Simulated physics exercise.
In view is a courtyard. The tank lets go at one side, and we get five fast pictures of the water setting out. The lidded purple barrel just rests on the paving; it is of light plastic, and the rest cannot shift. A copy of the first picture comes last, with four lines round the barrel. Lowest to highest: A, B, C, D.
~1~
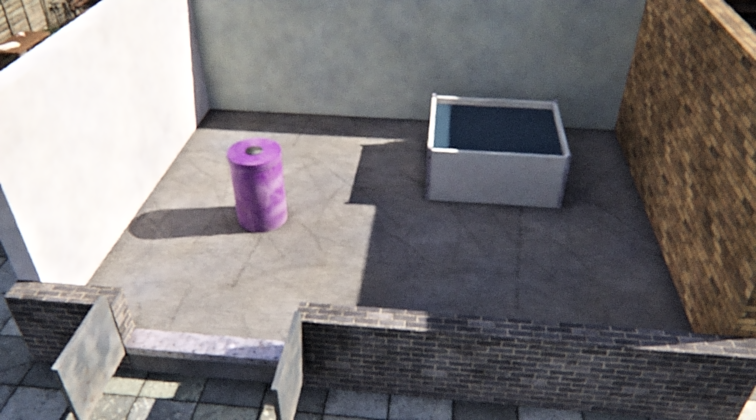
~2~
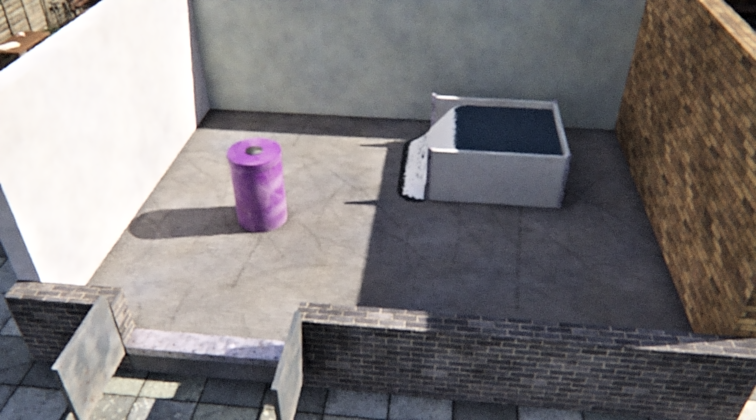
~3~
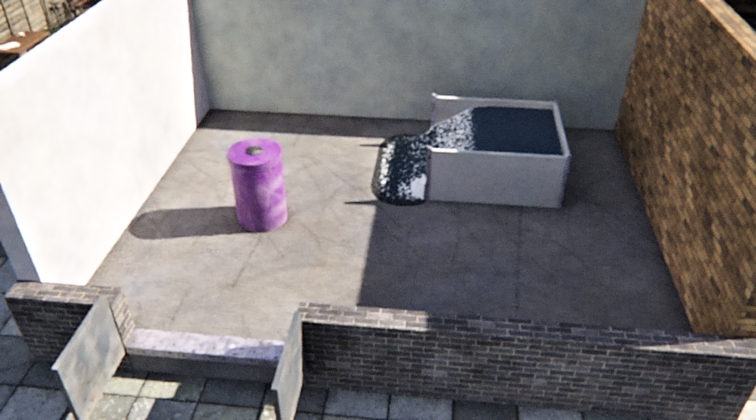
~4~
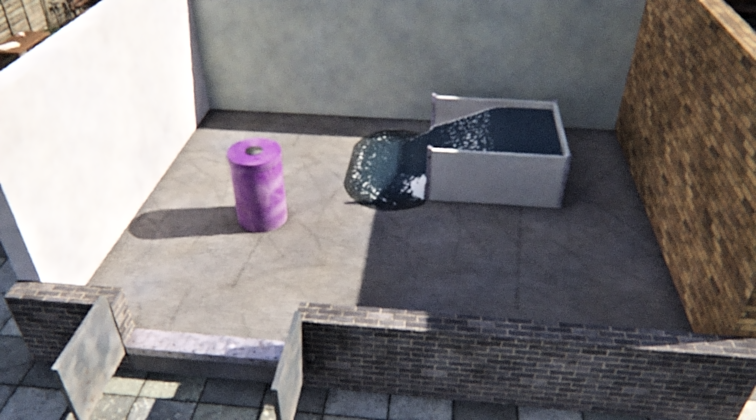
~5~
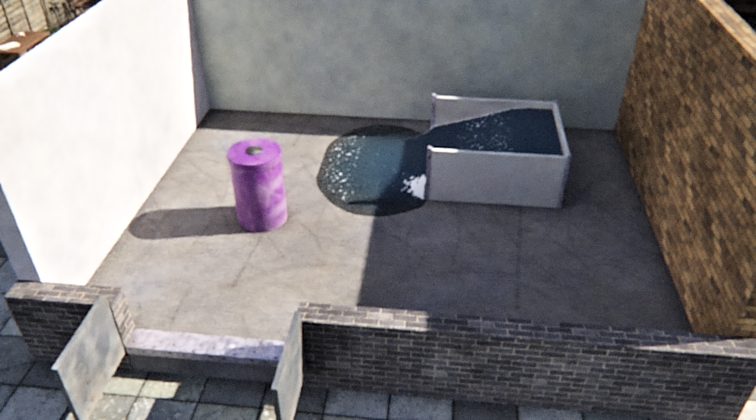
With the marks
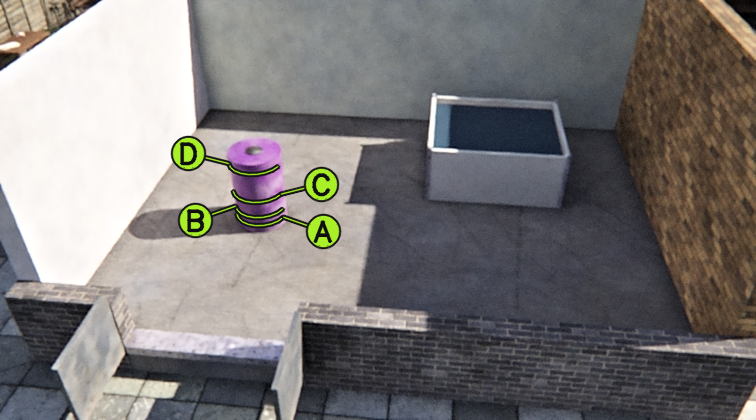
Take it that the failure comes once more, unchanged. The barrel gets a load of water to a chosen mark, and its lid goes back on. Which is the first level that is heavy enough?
B will do.
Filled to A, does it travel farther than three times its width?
No.
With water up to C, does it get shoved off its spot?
No, that is safe.
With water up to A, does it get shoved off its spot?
Yes.
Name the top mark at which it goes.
Mark A.
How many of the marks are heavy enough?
Three.
On the marked copy, A at (255, 225); B at (254, 217); C at (252, 202); D at (248, 174); from the bottom up A, B, C, D.
With A, it is pushed about its own width away.
With B, it does not move.
With C, it does not move.
With D, it does not move.
